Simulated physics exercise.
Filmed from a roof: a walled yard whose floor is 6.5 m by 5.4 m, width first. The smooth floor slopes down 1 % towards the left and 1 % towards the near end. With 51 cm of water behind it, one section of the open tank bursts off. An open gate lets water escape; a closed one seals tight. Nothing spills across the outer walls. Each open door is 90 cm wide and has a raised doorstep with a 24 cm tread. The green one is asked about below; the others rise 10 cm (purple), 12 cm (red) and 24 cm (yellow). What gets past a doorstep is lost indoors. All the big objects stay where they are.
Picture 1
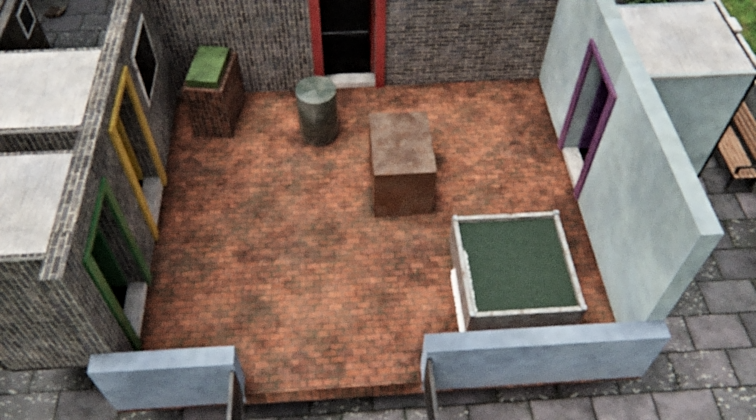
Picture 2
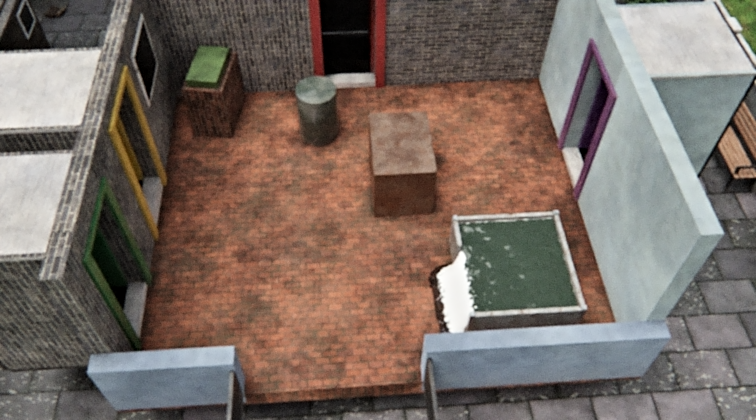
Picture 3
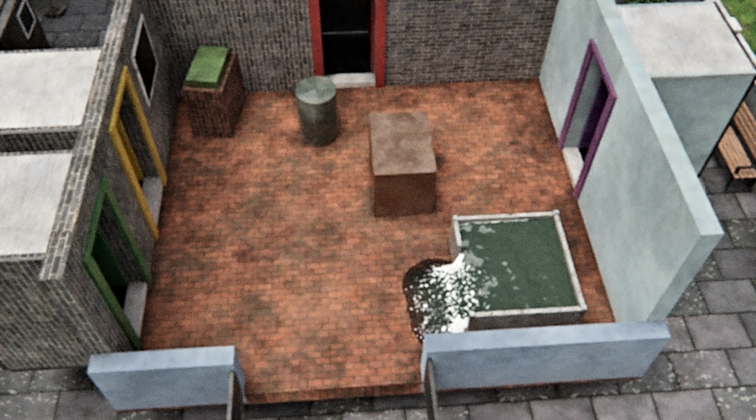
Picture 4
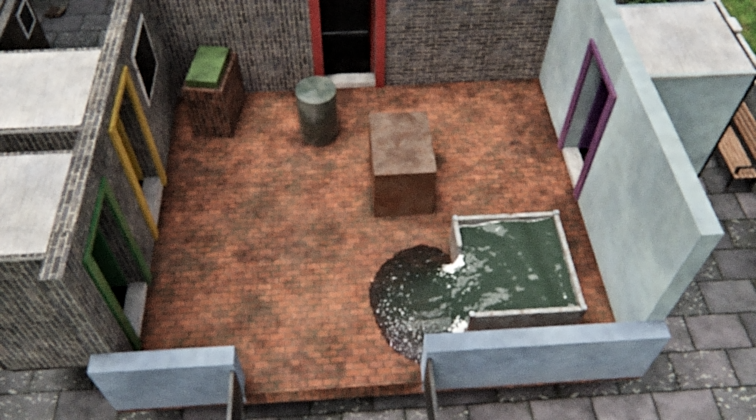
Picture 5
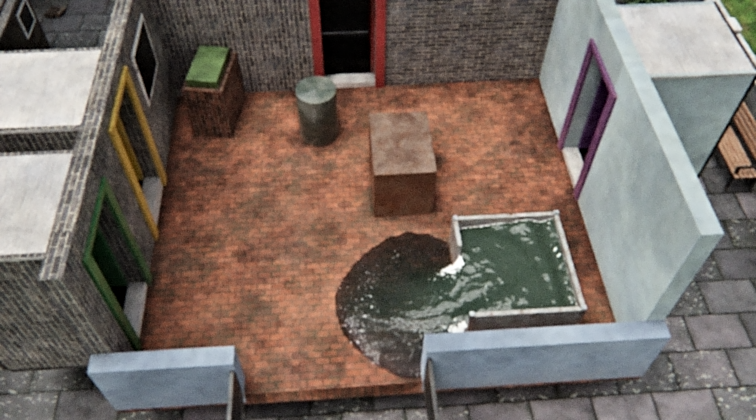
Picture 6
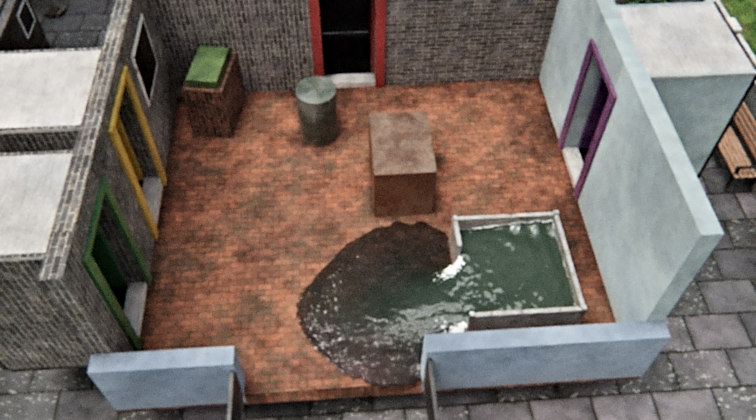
Water bursting from the left side of an open tank and spreading leftward in a dark, rounded pool across a walled brick yard.
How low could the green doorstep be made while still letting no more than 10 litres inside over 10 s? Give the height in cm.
About 12.5 cm.
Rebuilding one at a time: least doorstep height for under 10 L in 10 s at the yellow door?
About 6.0 cm at yellow.
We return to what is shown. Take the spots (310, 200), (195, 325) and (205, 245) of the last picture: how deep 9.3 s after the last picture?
Roughly 3, 5 and 5 cm, in turn.
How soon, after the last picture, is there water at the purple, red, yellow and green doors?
Purple not in the 10 s, red 7.0 s, yellow 1.8 s, green 0.8 s.
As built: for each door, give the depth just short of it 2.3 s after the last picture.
Depths in cm: Purple 0, red 0, yellow 10, green 16.
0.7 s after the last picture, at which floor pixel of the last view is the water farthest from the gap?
At about (167, 344).
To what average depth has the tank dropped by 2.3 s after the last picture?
Some 15 cm.
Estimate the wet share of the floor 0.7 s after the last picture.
About 25 per cent.
Then, 0.7 s after the last picture water covers 25 % of the floor, deepest (26 cm) near (457, 313); it has not reached the green door.
Then, 2.3 s after the last picture water covers 40 % of the floor, deepest (19 cm) near (134, 384); 16 cm at the green door, 5 litres in over its 13 cm doorstep.
Then, 9.3 s after the last picture water covers 55 % of the floor, deepest (7 cm) near (155, 246); 6 cm at the green door, 9 litres in over its 13 cm doorstep.
At the green door as built, the water peaked near 18 cm, 1.9 s after the last picture.
With a doorstep of 11.5 cm, 16 litres would have come in within the 10 s; with 16 cm, 1 litre. So under 10 litres takes about 12.5 cm.
